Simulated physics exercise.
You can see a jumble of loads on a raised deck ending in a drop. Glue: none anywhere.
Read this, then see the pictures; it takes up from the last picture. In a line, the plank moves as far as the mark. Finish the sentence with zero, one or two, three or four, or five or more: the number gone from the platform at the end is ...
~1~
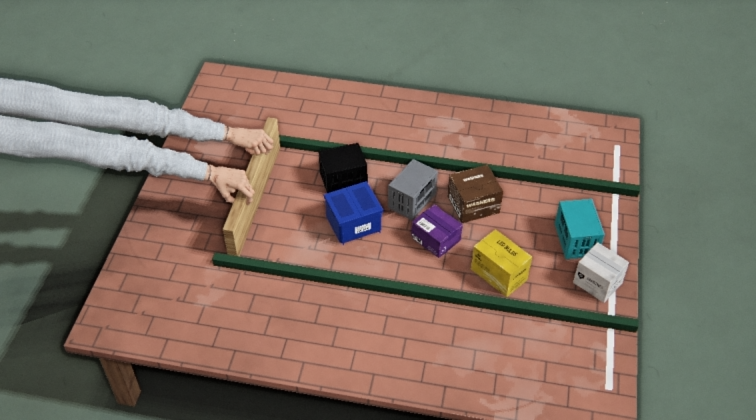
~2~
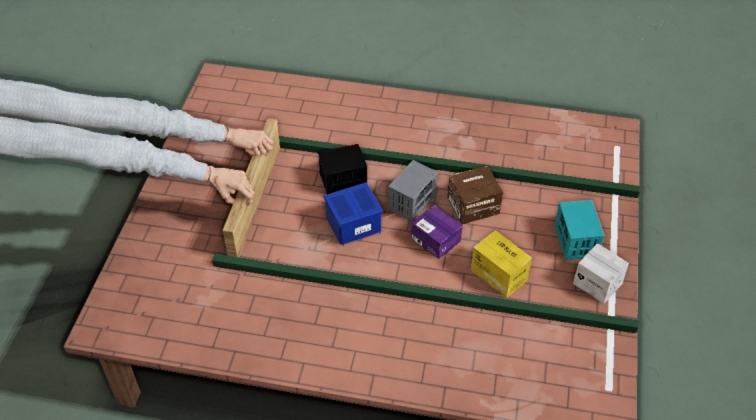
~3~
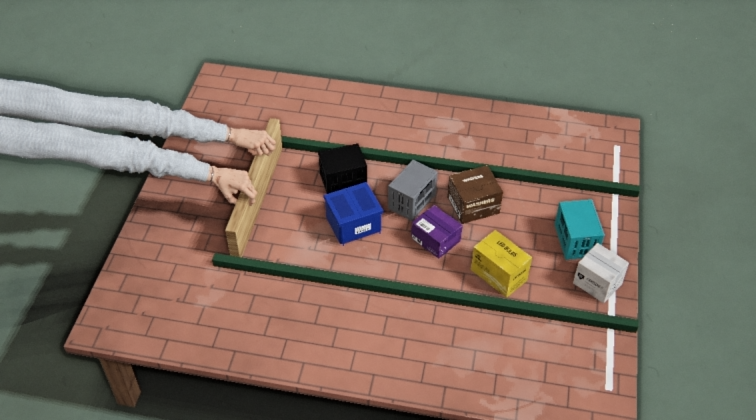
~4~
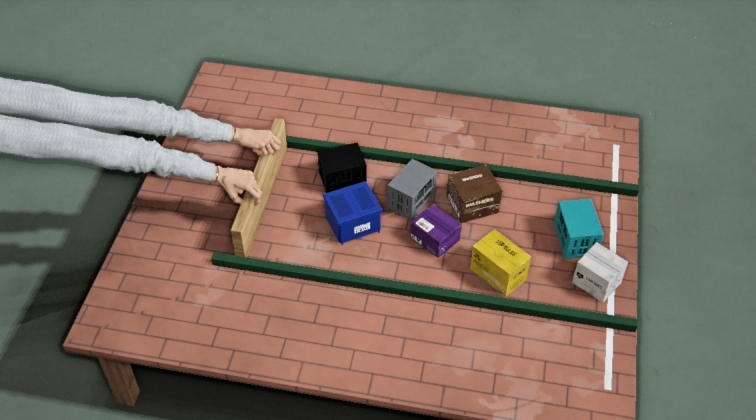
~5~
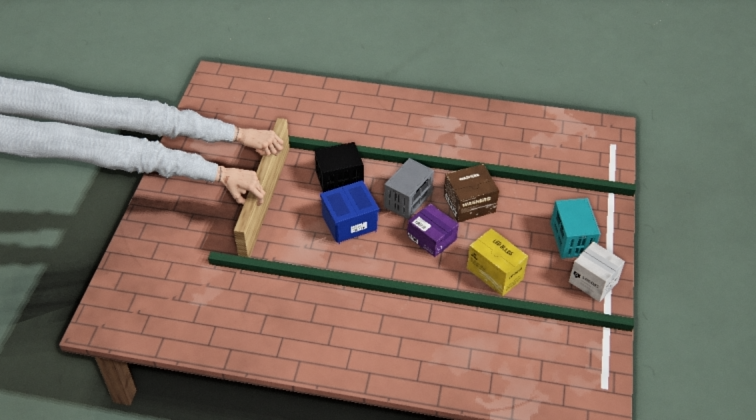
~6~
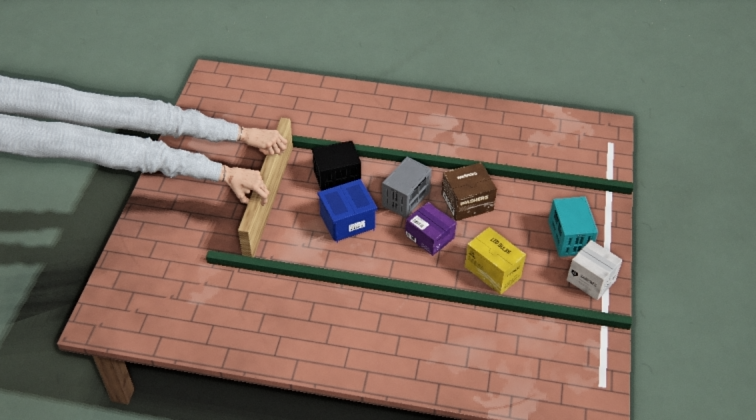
The number gone from the platform at the end is five or more.
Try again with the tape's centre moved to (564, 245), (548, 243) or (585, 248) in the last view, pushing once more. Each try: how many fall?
Down on the ground: 3, 3 and 6.
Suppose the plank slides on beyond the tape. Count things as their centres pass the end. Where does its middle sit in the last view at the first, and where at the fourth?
First at (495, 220), next at (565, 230).
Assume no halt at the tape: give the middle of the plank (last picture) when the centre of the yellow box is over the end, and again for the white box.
Approx. (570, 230) for the first, approx. (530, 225) for the second.
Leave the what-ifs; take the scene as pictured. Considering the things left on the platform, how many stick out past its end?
2 overhanging.
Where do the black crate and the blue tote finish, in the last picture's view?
I'd put one at around (632, 215) and the other at around (634, 266).
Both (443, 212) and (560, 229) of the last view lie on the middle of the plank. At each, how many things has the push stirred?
Well, it's 7 at the first one and 8 at the second.
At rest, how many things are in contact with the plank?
All in all, 2.
Soon after, none off yet; white box at rest near (594, 270); turquoise crate at rest near (572, 227); yellow box at rest near (495, 261).
After that, none off yet; white box at rest near (594, 270); turquoise crate displaced a little near (593, 232); yellow box displaced a little near (520, 271).
And then, one off so far; white box tilting a little near (649, 280); turquoise crate off the edge near (661, 308); yellow box displaced well along near (607, 286).
In the end, the number that fall off is five or more; gone, grey crate, purple parcel, brown box, yellow box, turquoise crate and white box.
